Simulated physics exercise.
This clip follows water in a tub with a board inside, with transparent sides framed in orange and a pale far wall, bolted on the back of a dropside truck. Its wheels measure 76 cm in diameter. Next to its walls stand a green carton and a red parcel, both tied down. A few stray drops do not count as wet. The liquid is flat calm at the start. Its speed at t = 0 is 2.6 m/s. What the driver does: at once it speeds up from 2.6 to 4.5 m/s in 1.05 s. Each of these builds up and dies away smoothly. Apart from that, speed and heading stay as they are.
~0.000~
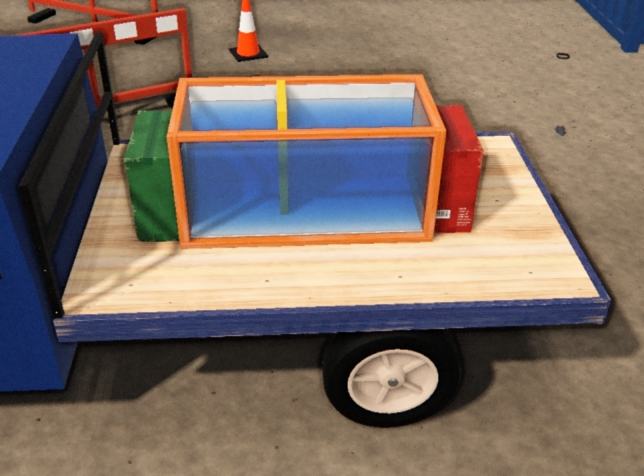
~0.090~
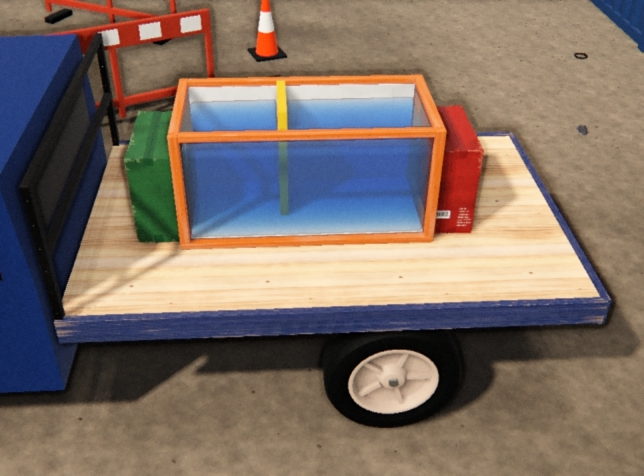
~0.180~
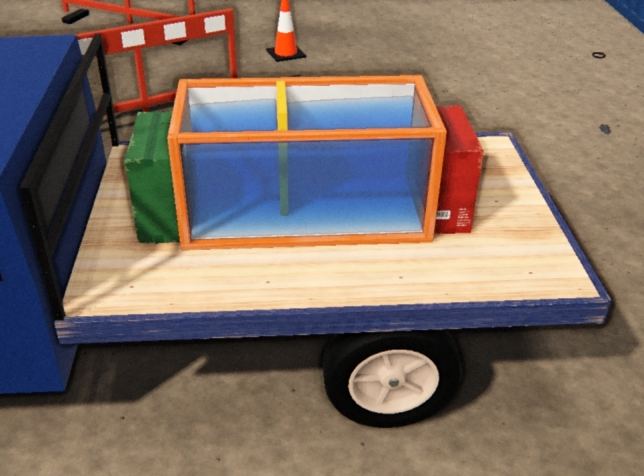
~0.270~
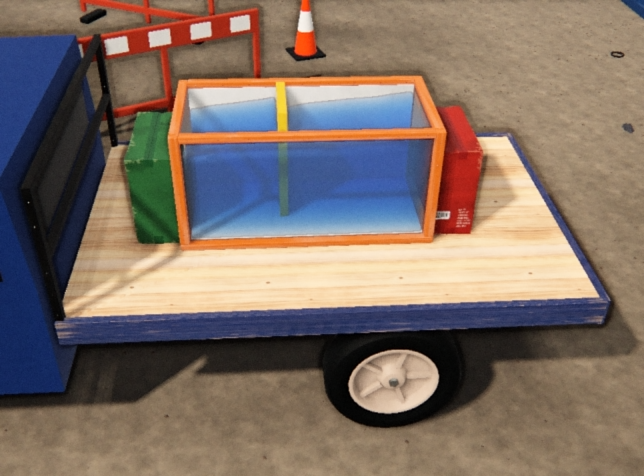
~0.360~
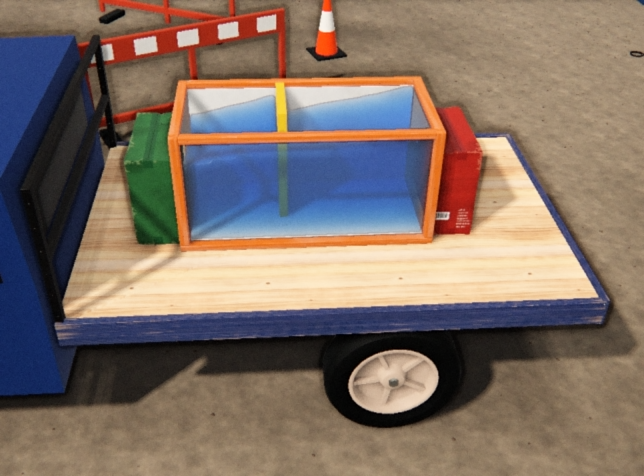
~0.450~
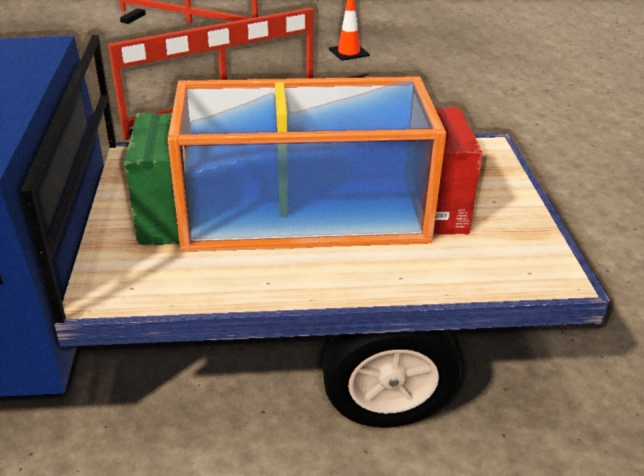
A blue flatbed truck rolls left across grey, gritty ground, seen from above and to one side by a camera keeping pace. On its pale wooden bed, an orange-framed clear tub of blue water with a yellow upright board sits between a green carton on the left and a red parcel on the right. The barrier and orange cone behind slide right, while the water, level at first, gradually slopes up towards the right.
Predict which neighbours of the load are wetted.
Green carton: Escapes the spill; red parcel: Takes a soaking.
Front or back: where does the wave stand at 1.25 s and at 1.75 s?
Towards the back, then the front.
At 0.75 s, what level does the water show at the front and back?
About 36 cm in front and 70 cm behind.
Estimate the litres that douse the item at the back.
Roughly 12 L.
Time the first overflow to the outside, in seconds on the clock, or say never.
At about 0.9 s.
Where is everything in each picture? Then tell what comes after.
In the first picture, the surface is at (196, 143) by the front wall; at (416, 139) by the back wall; it lies level with the rim line; board top at (282, 112); the front is on the left, levels are read along the near wall; the green carton stands at the front; the red parcel stands at the back; a wheel hub at (394, 388).
In the second picture, the surface is at (196, 144) by the front wall; at (416, 139) by the back wall; it lies level with the rim line.
In the third picture, the surface is at (197, 145) by the front wall; at (416, 140) by the back wall; it lies level with the rim line.
In the fourth picture, the surface is at (197, 150) by the front wall; it climbs 3° towards the back.
In the fifth picture, the surface is at (198, 161) by the front wall; at (417, 126) by the back wall; it climbs 7° towards the back.
In the sixth picture, the surface is at (198, 167) by the front wall; at (418, 120) by the back wall; it climbs 11° towards the back; a wheel hub at (395, 388).
After 0.75 s the surface is 36 cm up at the front and 70 cm at the back; nothing has left.
After 1.25 s the surface is 44 cm up at the front and 57 cm at the back; 4 per cent is out, over the back.
After 1.75 s the surface is 64 cm up at the front and 49 cm at the back; 4 per cent is out, over the back.
After 4.03 s 4 per cent is out, over the back; the green carton has caught nothing and the red parcel 12 litres.
